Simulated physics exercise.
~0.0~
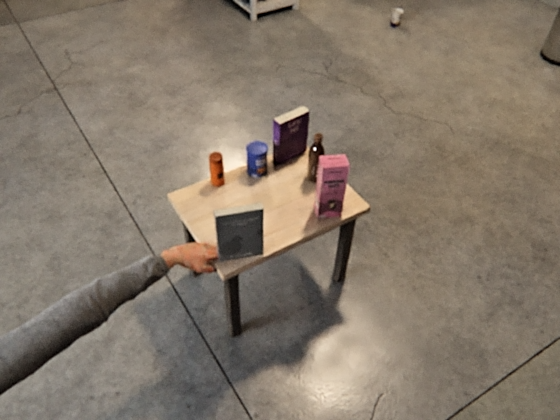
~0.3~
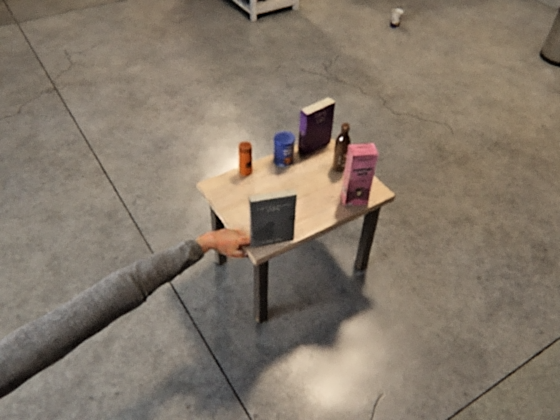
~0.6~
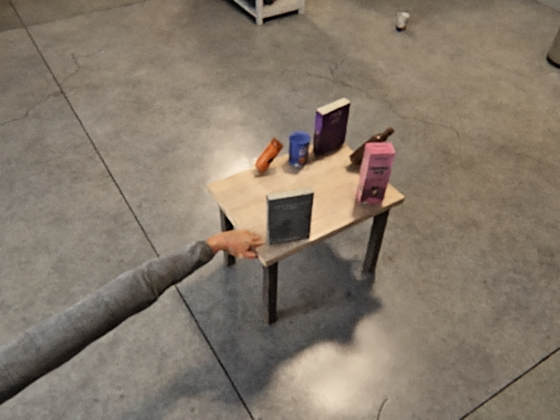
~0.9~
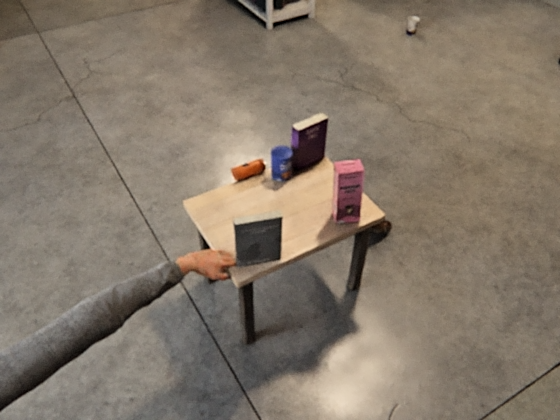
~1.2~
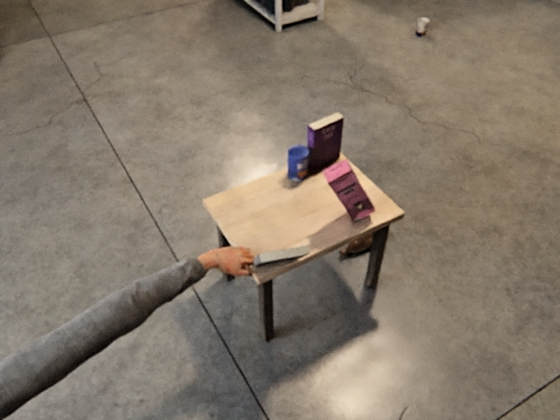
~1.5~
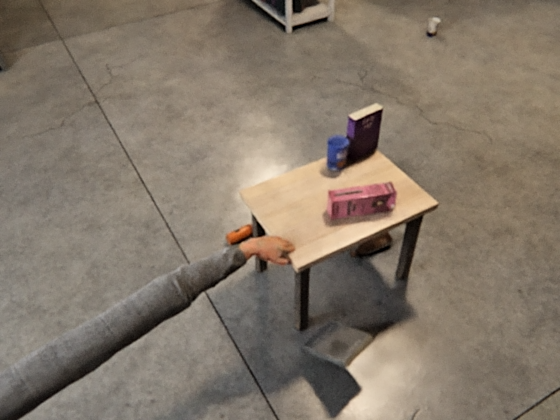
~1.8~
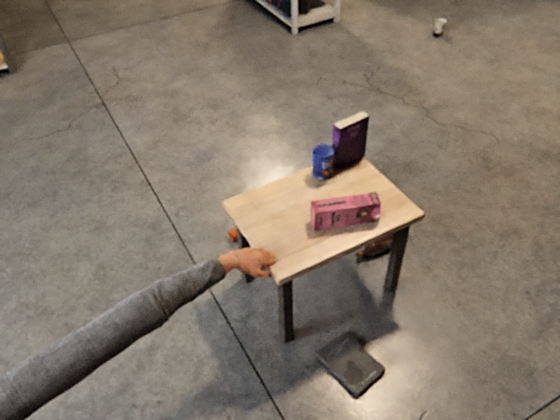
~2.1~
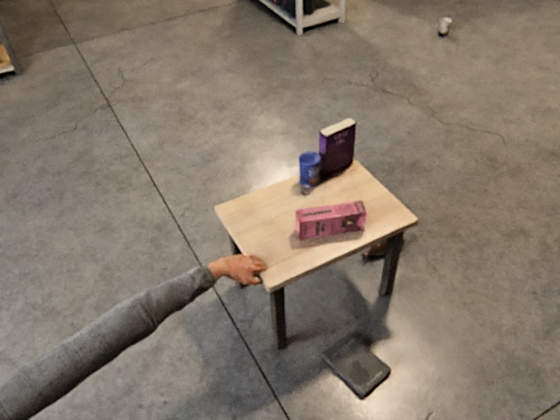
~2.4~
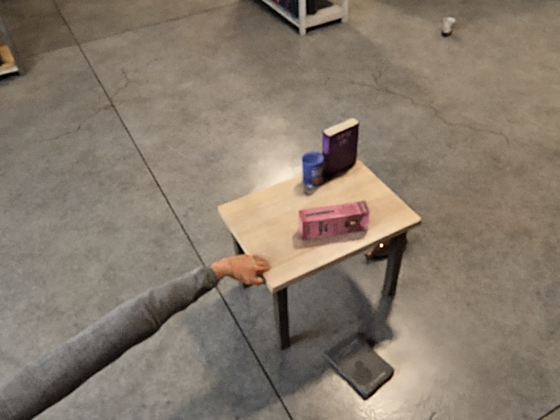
A gray-sleeved arm reaches in from the left and grips the front corner of a pale wooden side table, seen from above on a gray concrete floor. On top stand a gray book in front, a pink carton at right, an orange shaker, a blue tin, a purple book and a brown bottle behind. The hand jerks the table right, and the bottle and shaker tip over. As it shifts back and forth, both leave the tabletop, then the gray book drops off the front and the carton topples. Finally the table settles, the carton lying on it beside the upright tin and purple book.
